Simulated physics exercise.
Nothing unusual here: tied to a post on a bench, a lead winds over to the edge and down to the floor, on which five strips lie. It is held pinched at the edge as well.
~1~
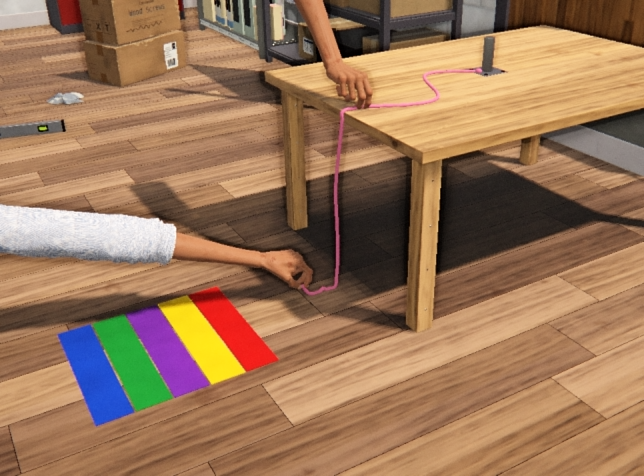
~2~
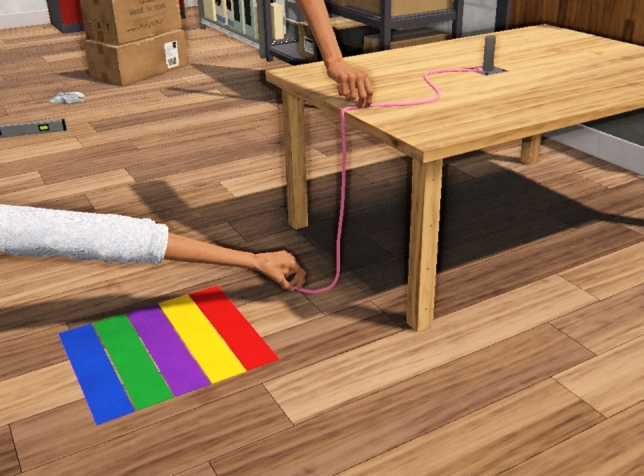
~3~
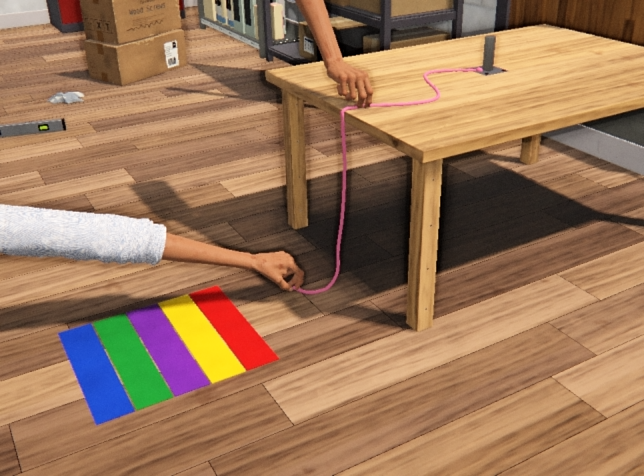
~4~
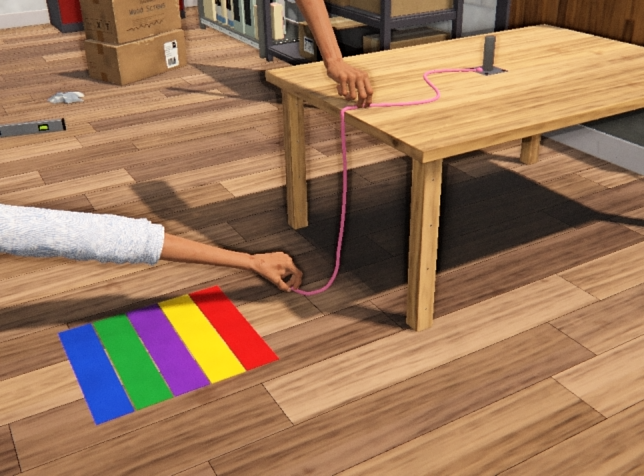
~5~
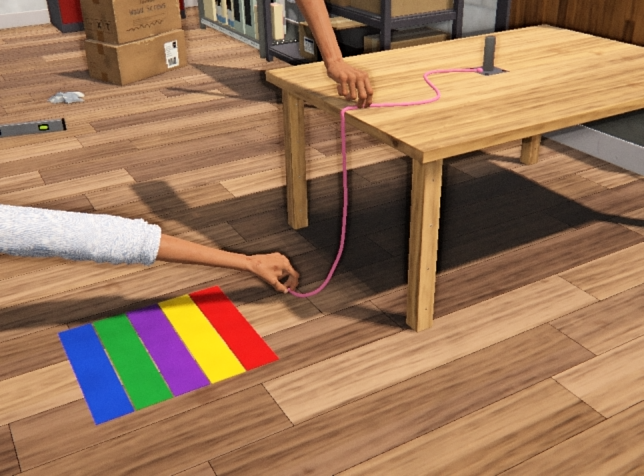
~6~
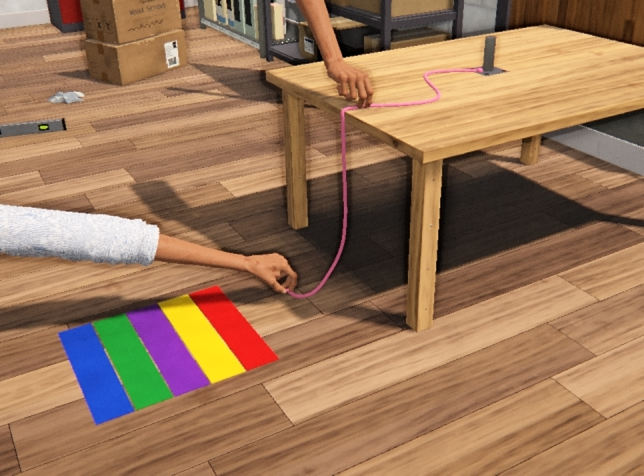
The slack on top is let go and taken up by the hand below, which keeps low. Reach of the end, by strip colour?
Green.
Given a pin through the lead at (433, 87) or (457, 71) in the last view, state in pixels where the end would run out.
First try at (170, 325), second at (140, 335).
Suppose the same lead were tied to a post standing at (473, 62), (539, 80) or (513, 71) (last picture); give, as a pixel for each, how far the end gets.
In pixels, the answers are (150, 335), (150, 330) and (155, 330).
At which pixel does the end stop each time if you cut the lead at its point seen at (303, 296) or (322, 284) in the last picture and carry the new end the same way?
First (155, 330), then (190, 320).
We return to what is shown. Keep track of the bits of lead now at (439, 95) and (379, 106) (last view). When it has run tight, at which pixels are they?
End: (384, 97) and then (328, 126).
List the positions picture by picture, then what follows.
In the first picture, end (302, 286); red (251, 350); yellow (217, 362); purple (182, 374); green (145, 387); blue (107, 400).
In the second picture, end (295, 287); lead through (449, 71) (434, 87) (408, 104) (343, 122) (343, 198) (338, 264).
In the third picture, end (294, 288).
In the fourth picture, end (292, 288); lead through (449, 71) (434, 87) (408, 104) (343, 122) (344, 198) (338, 264).
In the fifth picture, end (289, 289).
In the sixth picture, end (287, 290); lead through (449, 71) (434, 87) (408, 105) (343, 123) (345, 198) (335, 263).
Soon after, end near (181, 323); over yellow.
Then, end near (147, 334); over purple.
At full stretch, end near (126, 340); over green. Over green.
